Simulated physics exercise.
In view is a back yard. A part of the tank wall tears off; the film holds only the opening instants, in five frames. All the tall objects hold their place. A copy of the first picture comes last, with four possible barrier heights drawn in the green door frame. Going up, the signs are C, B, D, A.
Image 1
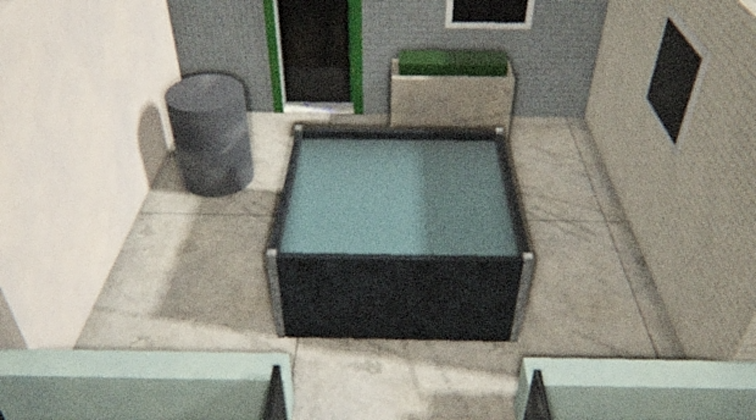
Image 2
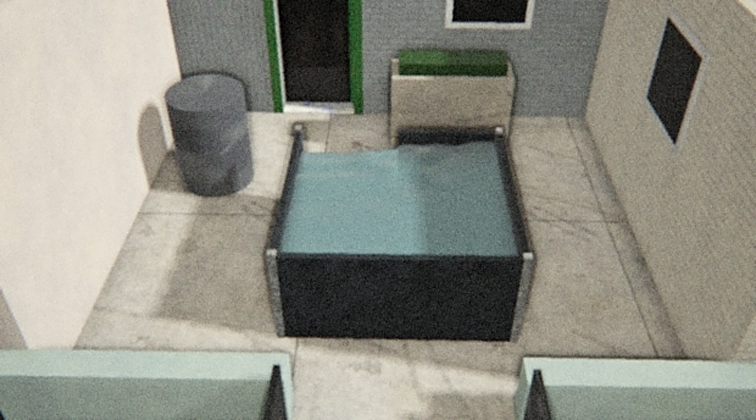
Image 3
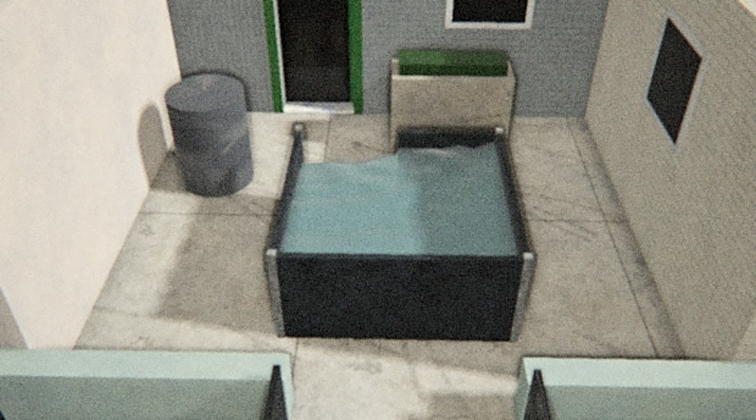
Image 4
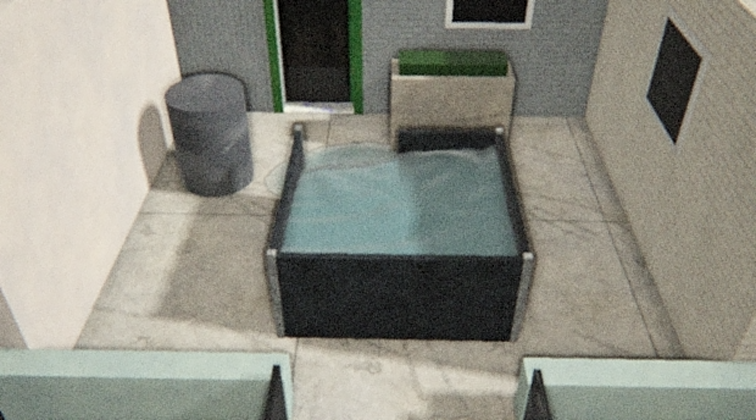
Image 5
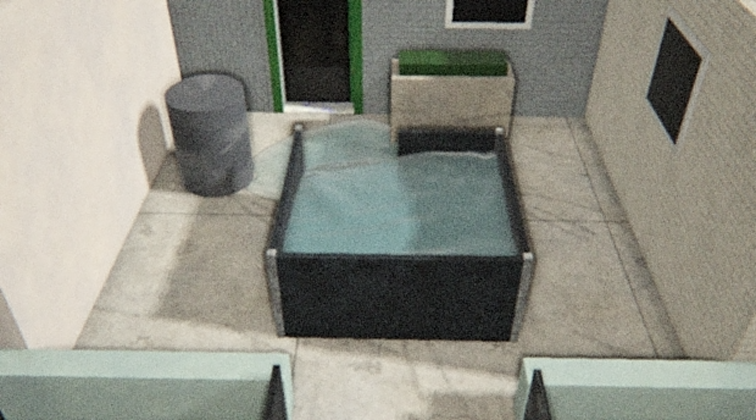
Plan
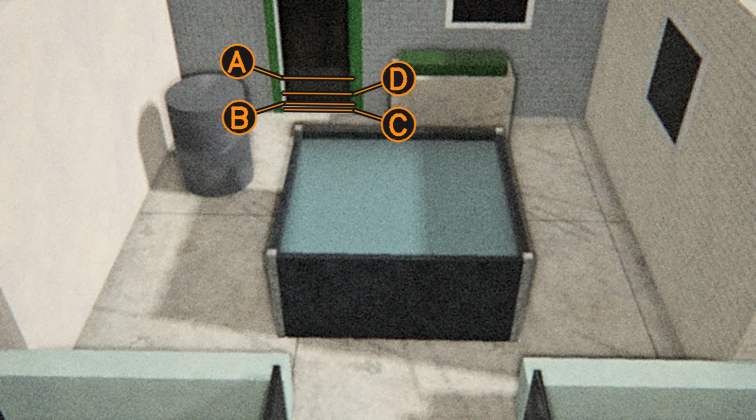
The footage shows a back yard with a square tank of water before a green-framed doorway; the water surface slopes down at the back, then a thin sheet spreads across the ground behind and left, reaching near the grey barrel.
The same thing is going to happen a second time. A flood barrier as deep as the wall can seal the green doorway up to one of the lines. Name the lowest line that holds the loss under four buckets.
Line A just does it.
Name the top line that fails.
Line D.
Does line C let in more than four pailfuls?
Yes, it does.
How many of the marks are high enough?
One of them.
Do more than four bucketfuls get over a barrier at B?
Yes, that goes wrong.
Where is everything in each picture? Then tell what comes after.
The first frame shows water in the tank at rest, its middle at (399, 194); foot of the green doorway at (319, 113); open gate at (406, 351).
In the second frame, water covers 2 % of the ground, its front hidden from here.
In the third frame, water covers 5 % of the ground, its front hidden from here.
In the fourth frame, water covers 9 % of the ground, its front hidden from here.
The fifth frame shows front seen at (369, 122), 16 % of the ground wet.
On the marked copy, A at (317, 78); B at (318, 103); C at (319, 109); D at (318, 93); from the bottom up C, B, D, A.
With A, nothing gets over.
With B, dozens of bucketfuls pour in.
With C, dozens of bucketfuls pour in.
With D, about 10 bucketfuls get in.
